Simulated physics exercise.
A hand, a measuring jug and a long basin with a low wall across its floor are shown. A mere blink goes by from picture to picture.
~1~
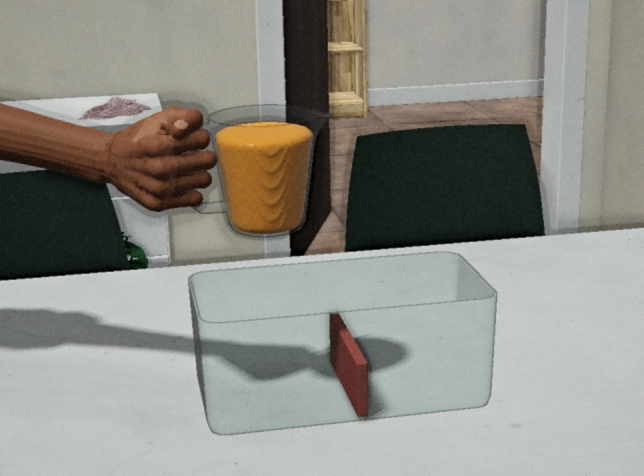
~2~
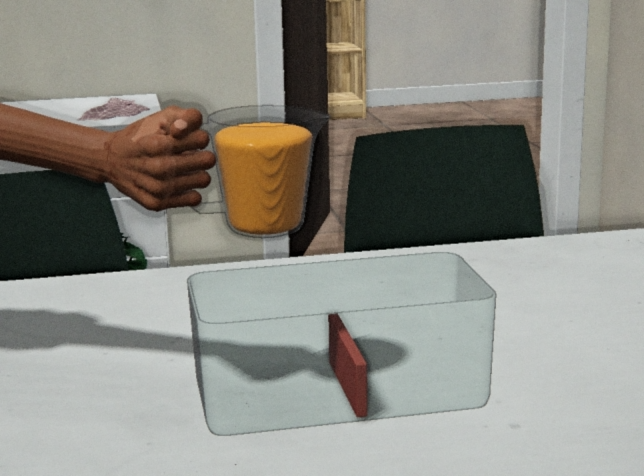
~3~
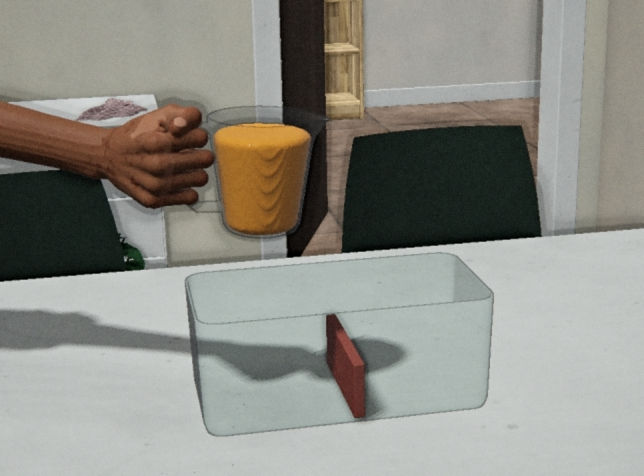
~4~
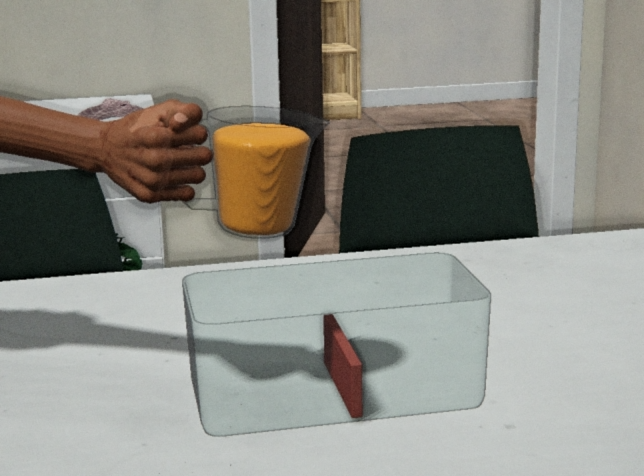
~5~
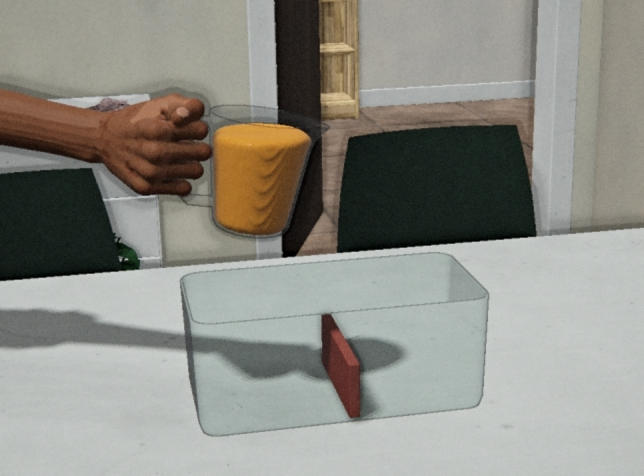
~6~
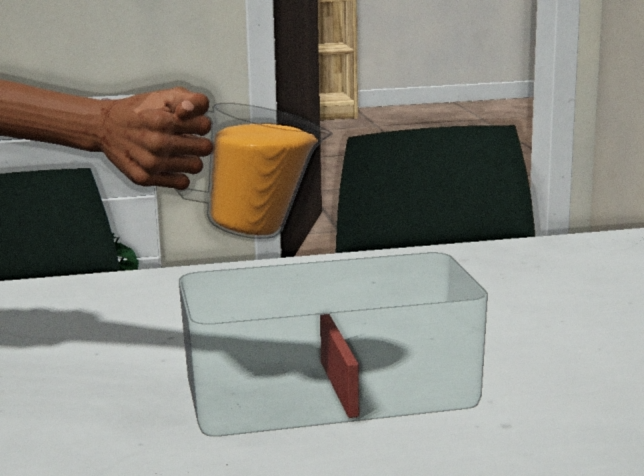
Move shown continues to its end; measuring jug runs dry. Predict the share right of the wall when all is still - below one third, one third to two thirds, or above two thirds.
The share right of the wall is the greater part, past two thirds.
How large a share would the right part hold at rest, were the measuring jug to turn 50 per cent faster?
Around 95 per cent ends up there.
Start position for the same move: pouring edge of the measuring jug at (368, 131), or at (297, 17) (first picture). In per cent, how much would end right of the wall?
Estimate, in order: 95 and 95 per cent.
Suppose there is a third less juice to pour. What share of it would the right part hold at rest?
95 per cent.
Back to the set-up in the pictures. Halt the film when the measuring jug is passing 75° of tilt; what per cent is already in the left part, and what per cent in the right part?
0 % left, 10 % right.
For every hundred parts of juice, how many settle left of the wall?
That is roughly 5 percent of it.
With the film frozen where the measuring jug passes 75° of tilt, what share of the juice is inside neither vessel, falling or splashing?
That comes to near 20 percent.
A moment on, the measuring jug is tipped on its side and 69 per cent is still to pour, 0 is left of the wall and 9 right of it.
Next, the measuring jug is tipped right over and 15 per cent is still to pour, 1 is left of the wall and 68 right of it.
Then the measuring jug is tipped right over and 0 per cent is still to pour, 3 is left of the wall and 95 right of it.
Later the measuring jug is tipped right over and 0 per cent is still to pour, 4 is left of the wall and 95 right of it.
Finally, 4 per cent lies left of the wall, 95 right of it and 1 outside.
